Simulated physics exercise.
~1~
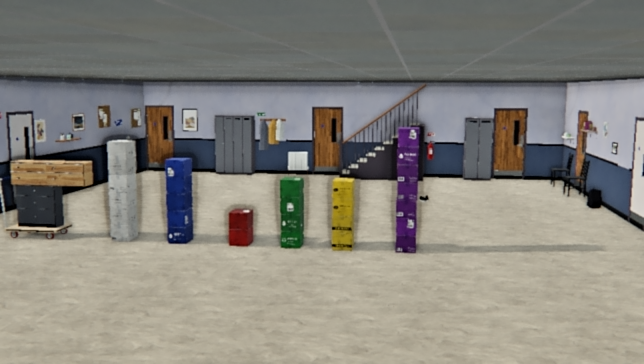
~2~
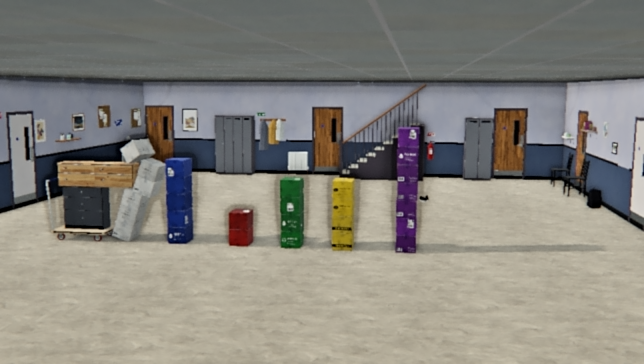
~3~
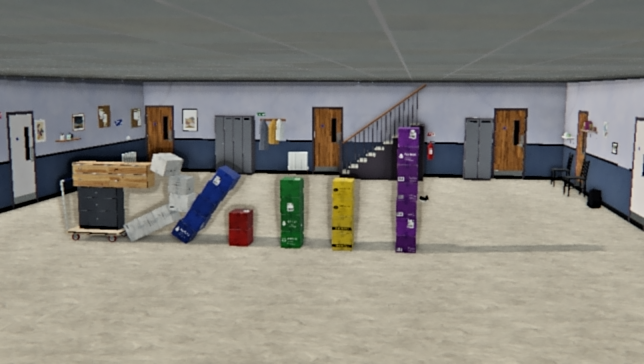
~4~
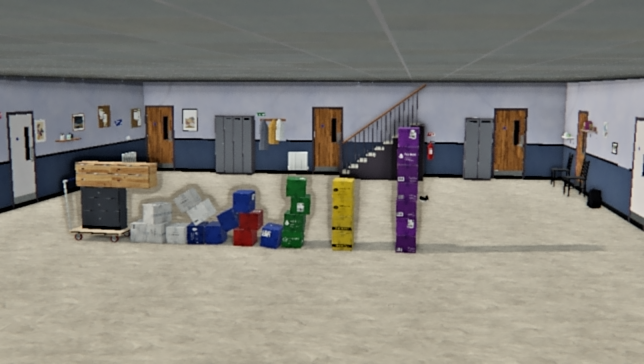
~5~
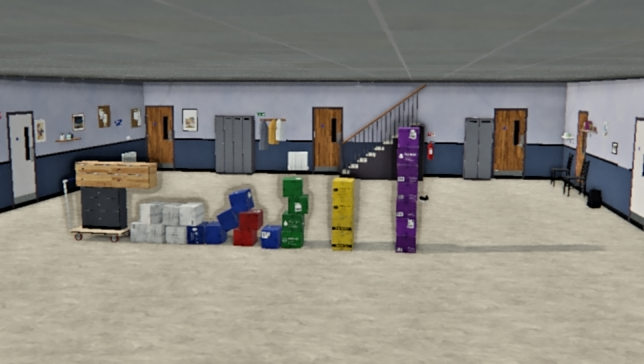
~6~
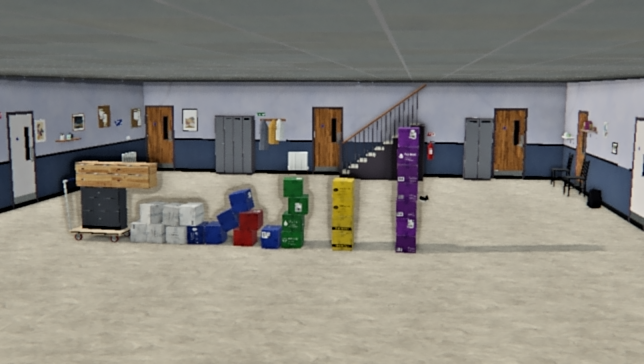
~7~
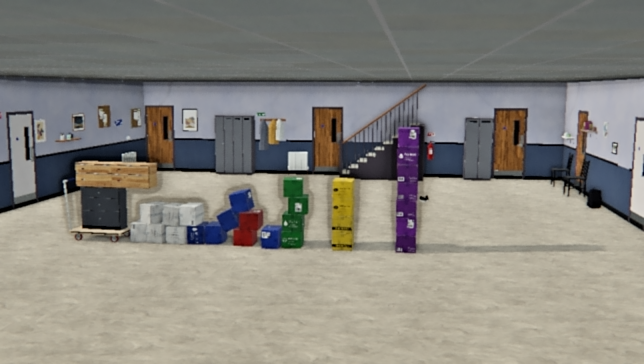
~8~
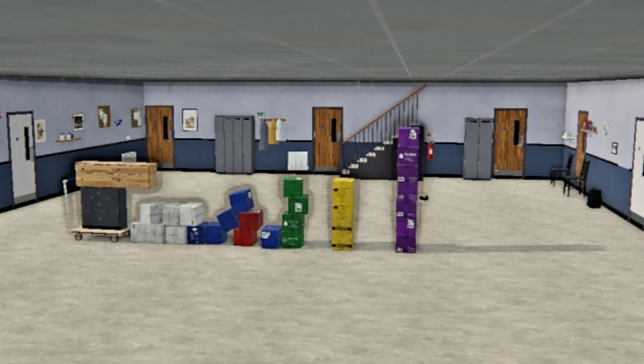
A trolley loaded with a dark block and a wooden beam rolls in from the left of a wide hall with blue-and-white walls, doors and a staircase, seen from a fixed view facing the far wall. Ahead of it stand pale, blue, red, green, yellow and purple stacks of cartons in a row. It strikes the pale stack, which buckles and topples rightward into the blue one. The blue stack leans over the short red one and breaks apart against the green. The trolley stops beside the heaped pale and blue cartons, with red still upright, green knocked uneven, and yellow and purple untouched.
